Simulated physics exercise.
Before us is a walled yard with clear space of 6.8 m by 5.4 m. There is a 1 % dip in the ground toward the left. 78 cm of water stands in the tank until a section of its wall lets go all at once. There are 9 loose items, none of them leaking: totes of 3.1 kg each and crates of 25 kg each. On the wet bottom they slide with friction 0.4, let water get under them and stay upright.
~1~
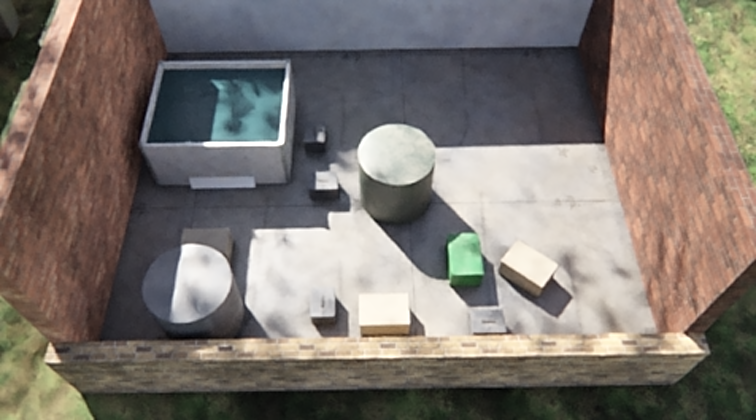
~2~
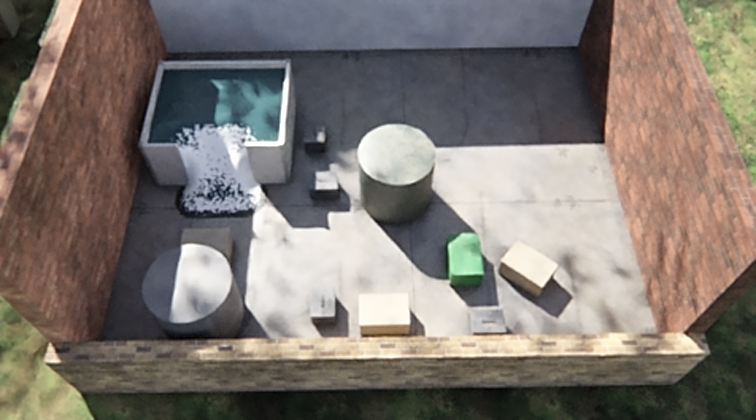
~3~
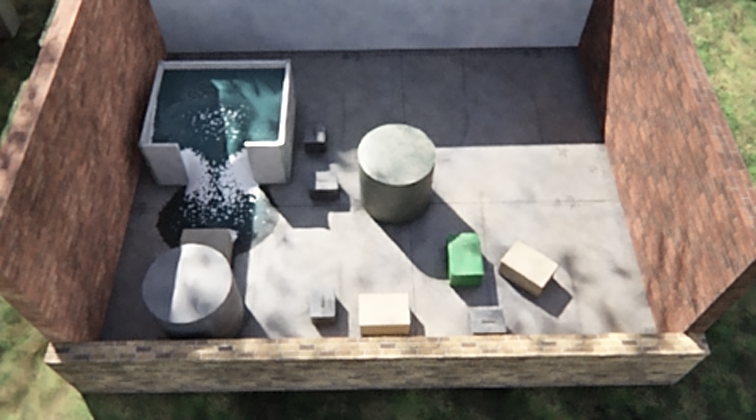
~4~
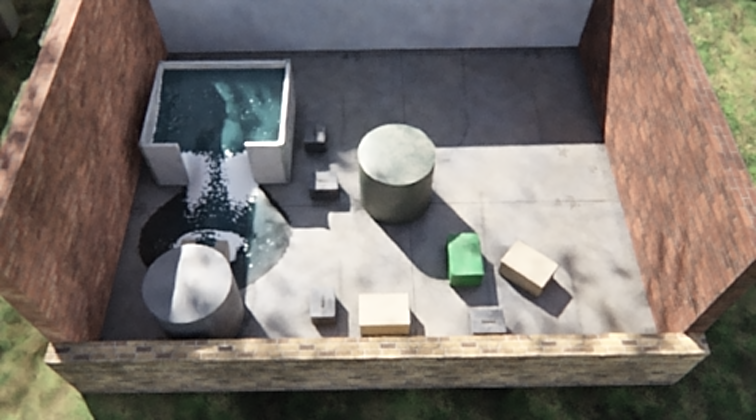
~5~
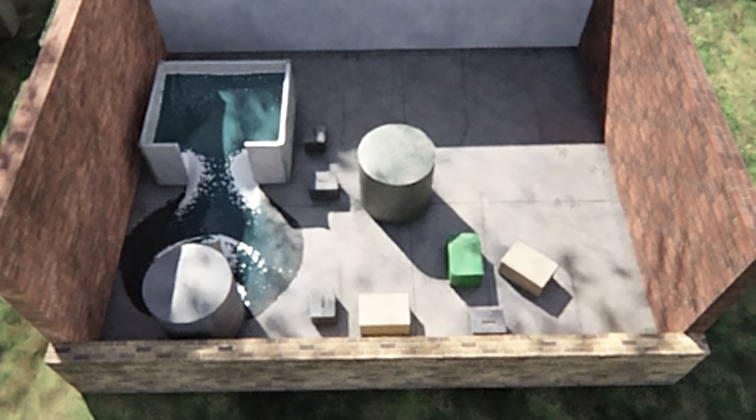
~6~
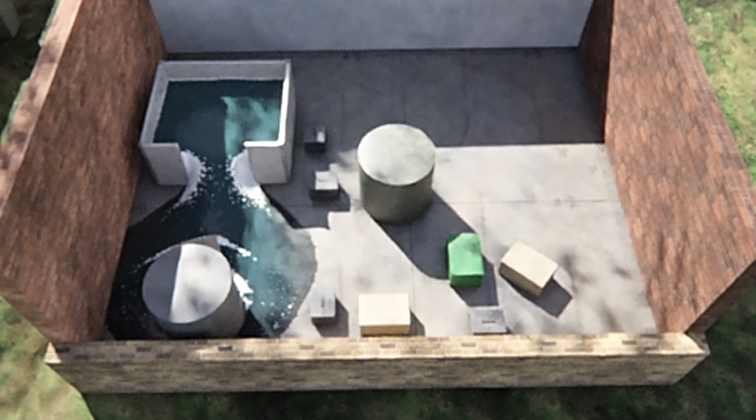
A brick-walled yard with a grey paved floor and grass outside is seen from high above by a still camera. A pale tank of teal water stands at the upper left, with grey cylinders at centre and lower left, a green crate right of centre, and tan and grey boxes scattered about. Water pours through the tank's front, spreads down the left side and surrounds the lower cylinder, covering a tan box behind it.
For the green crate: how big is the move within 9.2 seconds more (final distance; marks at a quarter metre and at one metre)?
Result: A long way off.
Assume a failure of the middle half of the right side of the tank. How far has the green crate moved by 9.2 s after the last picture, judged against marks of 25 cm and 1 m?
In that case the green crate barely shifts.
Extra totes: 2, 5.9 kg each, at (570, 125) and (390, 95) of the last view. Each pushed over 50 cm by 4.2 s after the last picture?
As asked, in order: Shy of the mark; shy of the mark.
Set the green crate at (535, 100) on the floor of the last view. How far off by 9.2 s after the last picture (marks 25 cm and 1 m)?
Well, it rests almost unmoved.
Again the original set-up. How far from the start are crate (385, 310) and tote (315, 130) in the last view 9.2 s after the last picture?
Respectively: 400 cm / 10 cm.
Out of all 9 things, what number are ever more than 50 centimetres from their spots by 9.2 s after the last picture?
Count: 7.
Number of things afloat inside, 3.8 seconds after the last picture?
At that instant the tally stands at 3.
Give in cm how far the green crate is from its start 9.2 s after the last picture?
Close to 140 cm by then.
Then, 1.2 s after the last picture the green crate is near (466, 254), 0.0 m from its start, aground; 2 afloat.
Then, 3.8 s after the last picture the green crate is near (508, 181), 1.3 m from its start, aground; 3 afloat.
Then, 6.2 s after the last picture the green crate is near (508, 180), 1.3 m from its start, aground; 3 afloat.
Then, 9.2 s after the last picture the green crate is near (508, 180), 1.3 m from its start, aground; 4 afloat.
